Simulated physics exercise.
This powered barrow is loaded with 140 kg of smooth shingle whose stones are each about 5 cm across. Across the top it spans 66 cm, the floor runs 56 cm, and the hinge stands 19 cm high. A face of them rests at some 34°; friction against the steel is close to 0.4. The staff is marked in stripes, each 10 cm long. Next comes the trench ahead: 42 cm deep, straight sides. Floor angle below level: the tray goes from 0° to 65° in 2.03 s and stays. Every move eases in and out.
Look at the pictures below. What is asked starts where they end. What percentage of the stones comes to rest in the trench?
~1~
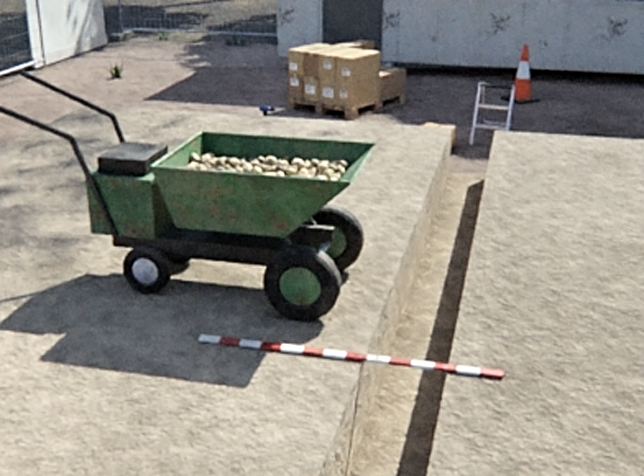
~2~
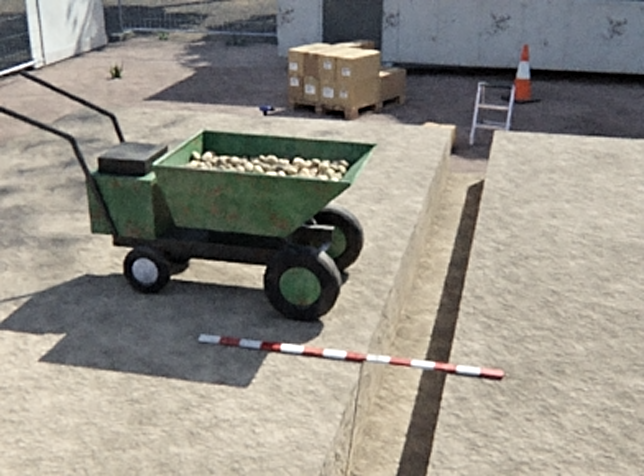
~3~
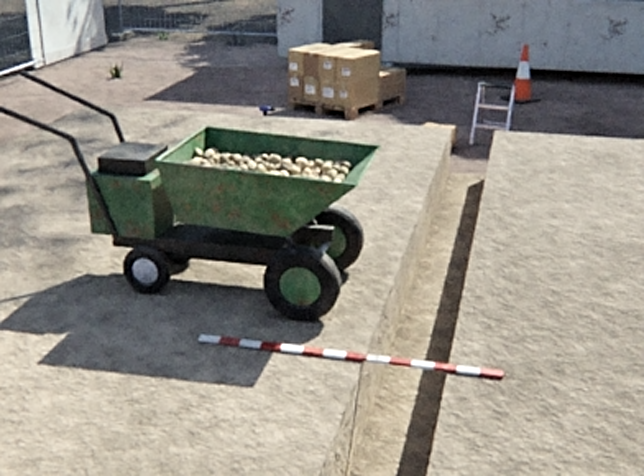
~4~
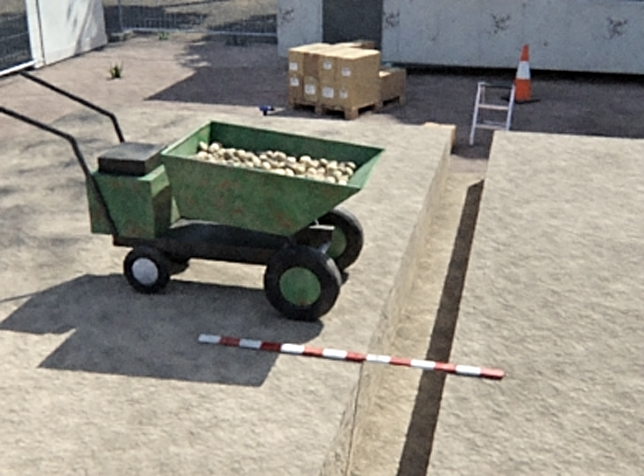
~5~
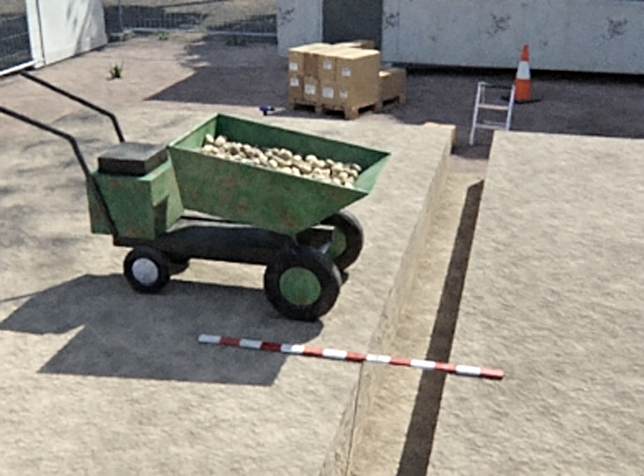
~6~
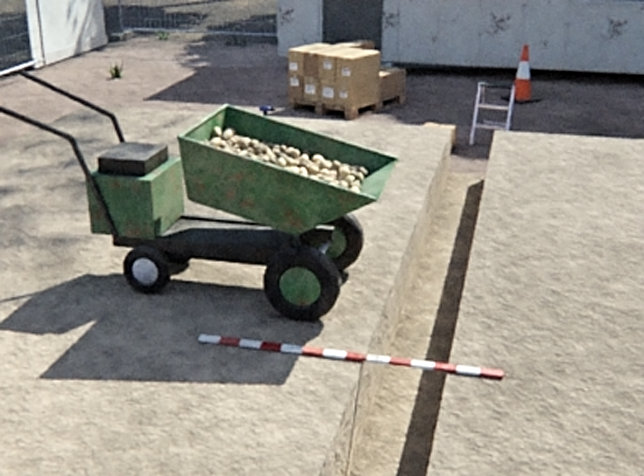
About 42 per cent.
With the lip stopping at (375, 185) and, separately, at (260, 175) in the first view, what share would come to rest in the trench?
Around 20% for the first place and 85% for the second.
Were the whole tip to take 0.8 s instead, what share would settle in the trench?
About 30 percent, I'd say.
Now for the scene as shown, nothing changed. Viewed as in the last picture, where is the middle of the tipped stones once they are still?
Their centre sits close to (479, 308).
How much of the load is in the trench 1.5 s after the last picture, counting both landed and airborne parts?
20 per cent or so by then.
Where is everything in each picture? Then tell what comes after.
In the first picture, the tray is at 0°, its lip at (350, 183); the top of the load is at (280, 164).
In the second picture, lip at (352, 184), floor tilted 1°, highest stones at (273, 164).
In the third picture, the tray is at 3°, its lip at (355, 186); the top of the load is at (246, 160).
In the fourth picture, lip at (361, 189), floor tilted 5°, highest stones at (226, 153).
In the fifth picture, lip at (368, 194), floor tilted 9°, highest stones at (222, 147).
In the sixth picture, lip at (376, 200), floor tilted 14°, highest stones at (228, 138).
Then, 0.9 s after the last picture the floor is at 55°, 100 % in the tray; the foremost stones are at (431, 247).
Then, 1.5 s after the last picture the floor is at 65°, 35 % in the tray, 20 % in the trench, 45 % past the trench; the foremost stones are at (586, 321).
Then, 1.9 s after the last picture the floor is at 65°, 10 % in the tray, 31 % in the trench, 59 % past the trench; the foremost stones are past the picture's edge.
Then, 3.8 s after the last picture the floor is at 65°, 0 % in the tray, 42 % in the trench, 58 % past the trench; the foremost stones are past the picture's edge.
